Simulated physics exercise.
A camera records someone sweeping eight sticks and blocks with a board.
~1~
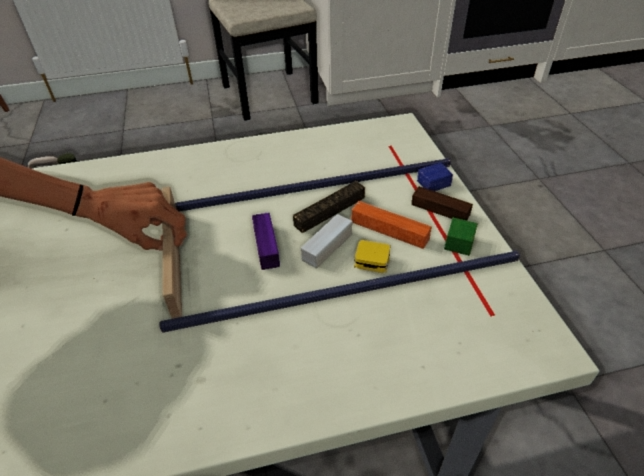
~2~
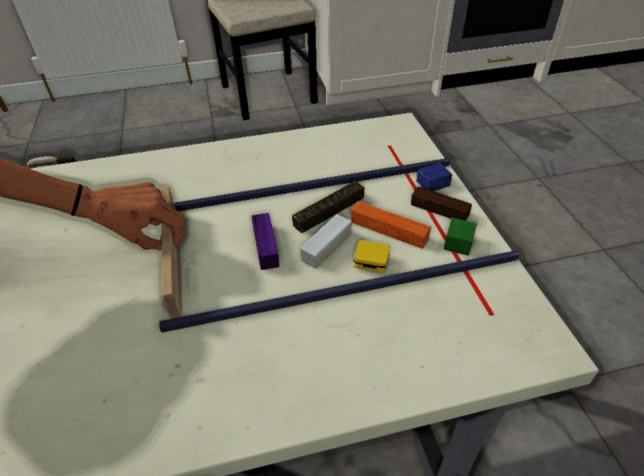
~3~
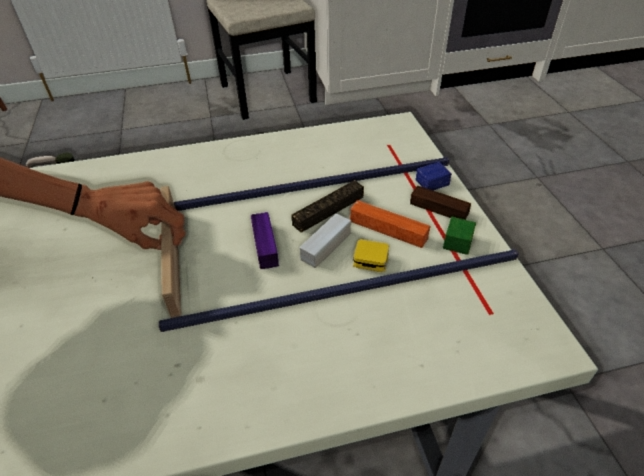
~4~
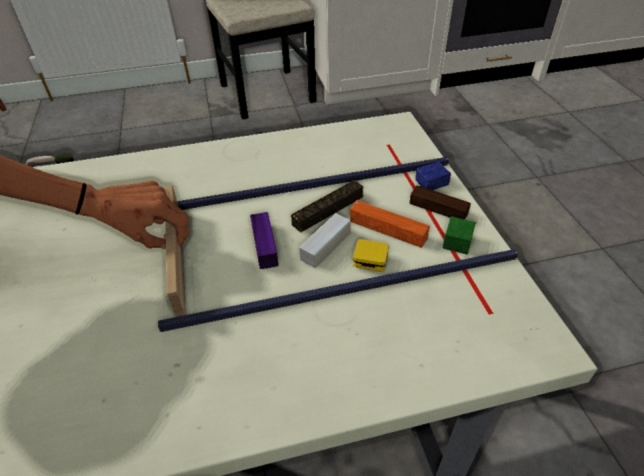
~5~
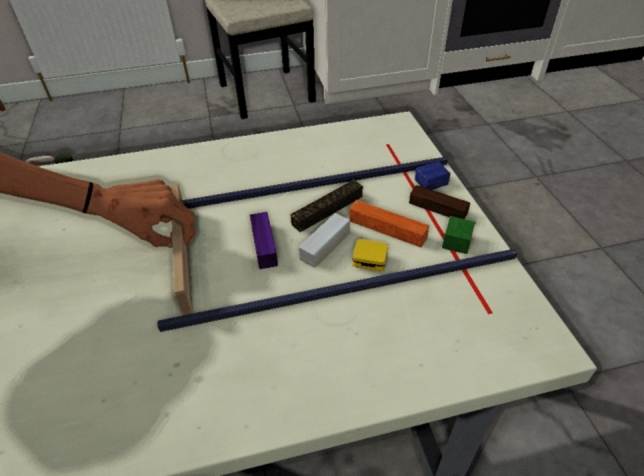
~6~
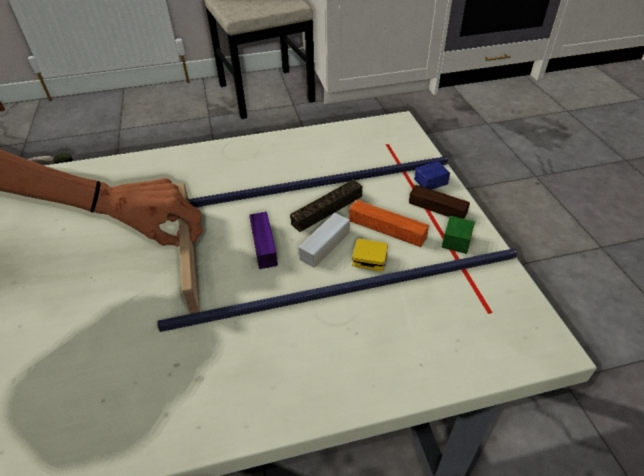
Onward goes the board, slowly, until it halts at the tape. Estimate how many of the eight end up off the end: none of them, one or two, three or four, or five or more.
Three or four.
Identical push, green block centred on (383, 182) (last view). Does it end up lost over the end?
I reckon the green block stays in place.
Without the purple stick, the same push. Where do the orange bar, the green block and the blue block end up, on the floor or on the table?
So the orange bar keeps its place, the green block goes down and the blue block goes down.
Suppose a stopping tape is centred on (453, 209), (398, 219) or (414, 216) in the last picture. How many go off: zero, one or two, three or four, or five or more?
Tape by tape, the falls would be 5 or more, then 1 or 2, then either one or two.
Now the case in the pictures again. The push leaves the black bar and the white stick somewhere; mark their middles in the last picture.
Middles: Around (452, 171) and around (472, 228).
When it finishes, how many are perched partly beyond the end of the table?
Number: 3.
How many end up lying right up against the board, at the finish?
1 of them.
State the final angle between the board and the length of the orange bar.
The angle is some 35°.
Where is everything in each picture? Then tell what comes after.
The first frame shows blue block (435, 178); brown stick (441, 205); green block (461, 237); board (171, 248); tape (432, 215).
The second frame shows brown stick (441, 204); yellow case (372, 258).
The third frame shows green block (460, 235); black bar (329, 206).
The fourth frame shows blue block (433, 177); white stick (326, 240).
The fifth frame shows brown stick (439, 203); board (181, 245).
The sixth frame shows blue block (432, 176); brown stick (439, 203); green block (458, 234); board (187, 244); tape (429, 213).
Soon after, none off yet; blue block at rest near (432, 176); brown stick at rest near (439, 203); green block at rest near (458, 234).
After that, none off yet; blue block displaced about its own width near (455, 182); brown stick displaced a little near (460, 204); green block displaced well along near (510, 230).
In the end, the number that fall off is three or four; gone, green block, brown stick and blue block.
